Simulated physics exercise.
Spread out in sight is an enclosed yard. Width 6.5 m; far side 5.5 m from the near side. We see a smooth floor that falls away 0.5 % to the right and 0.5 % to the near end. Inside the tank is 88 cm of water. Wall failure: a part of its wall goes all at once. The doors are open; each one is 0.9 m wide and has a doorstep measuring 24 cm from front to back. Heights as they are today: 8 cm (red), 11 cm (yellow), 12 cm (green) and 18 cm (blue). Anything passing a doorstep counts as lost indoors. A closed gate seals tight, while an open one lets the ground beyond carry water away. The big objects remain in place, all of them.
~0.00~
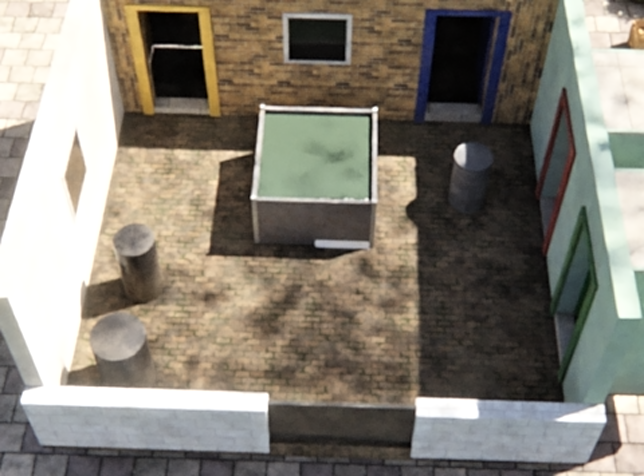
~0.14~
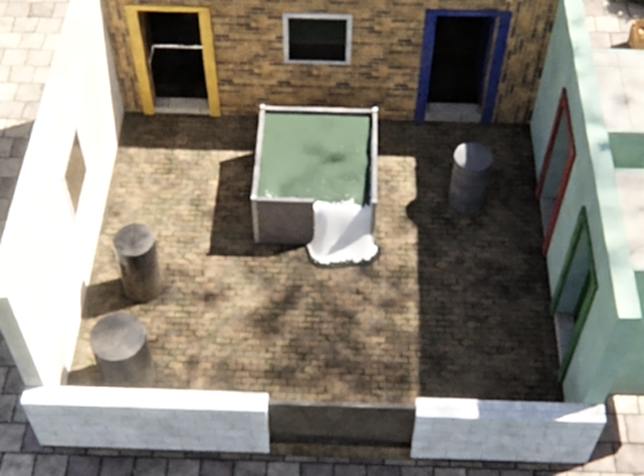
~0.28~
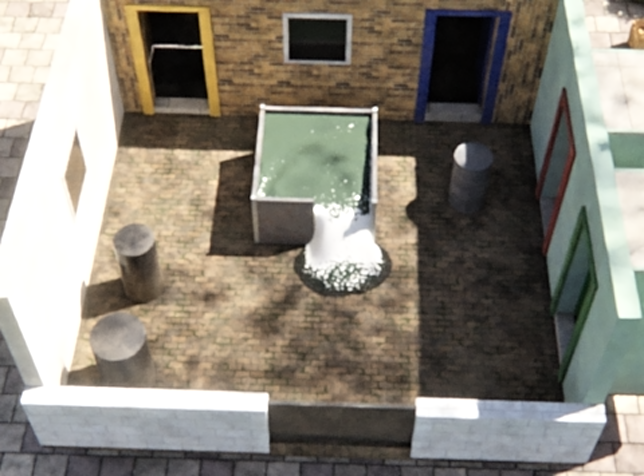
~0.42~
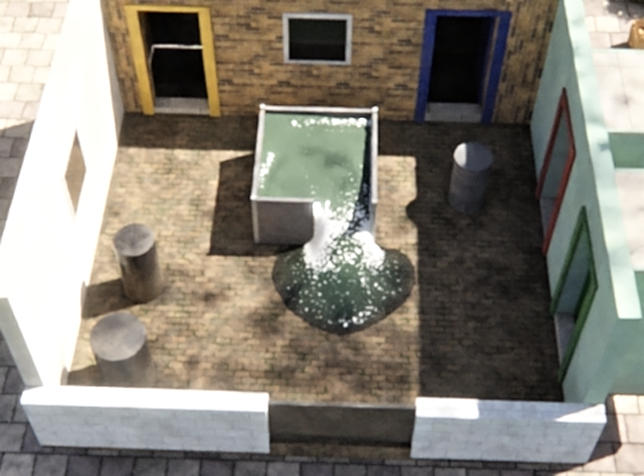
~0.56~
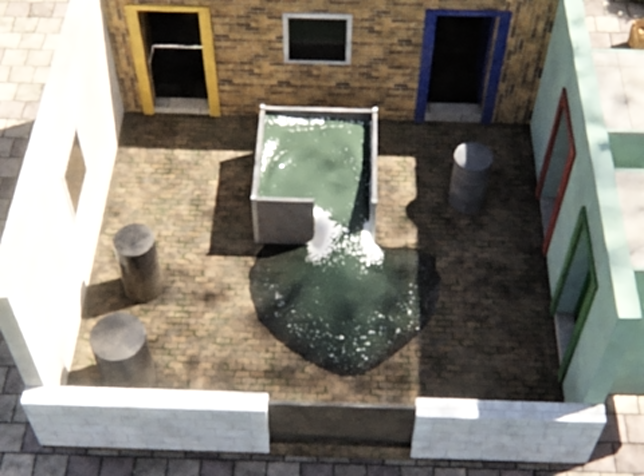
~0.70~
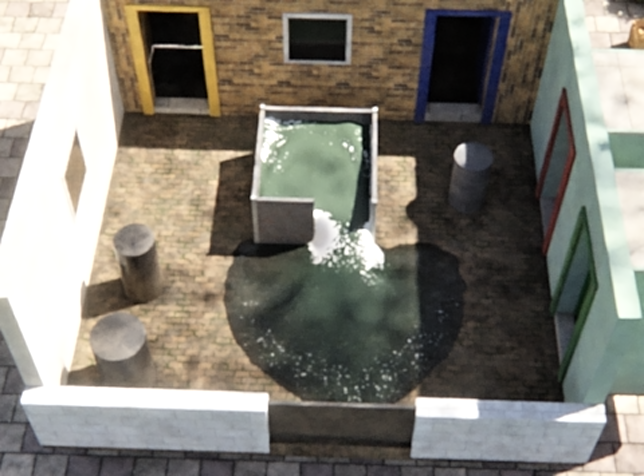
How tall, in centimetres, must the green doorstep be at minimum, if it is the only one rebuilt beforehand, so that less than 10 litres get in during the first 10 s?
It needs to be at least 14.5 cm tall.
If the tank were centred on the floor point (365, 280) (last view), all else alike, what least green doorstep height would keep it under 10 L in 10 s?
You'd need some 16 cm.
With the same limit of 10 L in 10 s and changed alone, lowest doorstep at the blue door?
Roughly 7.0 cm at the blue door.
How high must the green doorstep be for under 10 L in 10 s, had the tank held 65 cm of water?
Around 10.5 cm high.
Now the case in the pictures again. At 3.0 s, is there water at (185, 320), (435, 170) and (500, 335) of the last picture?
1: Awash; 2: Unwetted; 3: Awash.
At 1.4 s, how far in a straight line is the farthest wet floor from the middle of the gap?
It gets close to 4.0 metres out.
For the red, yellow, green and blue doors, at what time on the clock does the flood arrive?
Arrival: Red 3.4 s, yellow 5.5 s, green 1.5 s, blue 4.5 s.
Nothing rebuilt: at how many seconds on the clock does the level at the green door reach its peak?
Approximately 2.6 s.
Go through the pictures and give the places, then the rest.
In the first picture, the tank at (317, 157) is whole and still, 88 cm deep; the green door at (572, 303) is dry.
In the second picture, the gap is at (342, 226), the front 0.4 m out at (321, 264); the back of the tank holds 88 cm.
In the third picture, the front is at (332, 292), 0.9 m from the gap at (342, 229); 0.8 m2 of floor is wet, 88 cm left at the back.
In the fourth picture, the gap is at (342, 230), the front 1.5 m out at (336, 329); the back of the tank holds 82 cm.
In the fifth picture, the front is at (334, 367), 2.1 m from the gap at (342, 230); 3.9 m2 of floor is wet, 74 cm left at the back.
In the sixth picture, the front is at a hidden place, 2.8 m from the gap at (342, 230); 6.4 m2 of floor is wet, 75 cm left at the back; 1.4 m in a straight line remain to the green door at (572, 303).
After 1.4 s water covers 35 % of the floor, deepest (44 cm) near (346, 248); it has not reached the green door.
After 3.0 s water covers 45 % of the floor, deepest (30 cm) near (554, 436); 15 cm at the green door, 10 litres in over its 12 cm doorstep.
After 10.0 s water covers 100 % of the floor, deepest (13 cm) near (123, 123); 9 cm at the green door, 28 litres in over its 12 cm doorstep.
At the green door as built, the water arrived by 1.5 s and peaked near 18 cm at 2.6 s.
Run again over the same 10 s with other heights there, 27 litres in over 12 cm, 5 litres over 16 cm. The limit of 10 litres is kept from about 14.5 cm up.
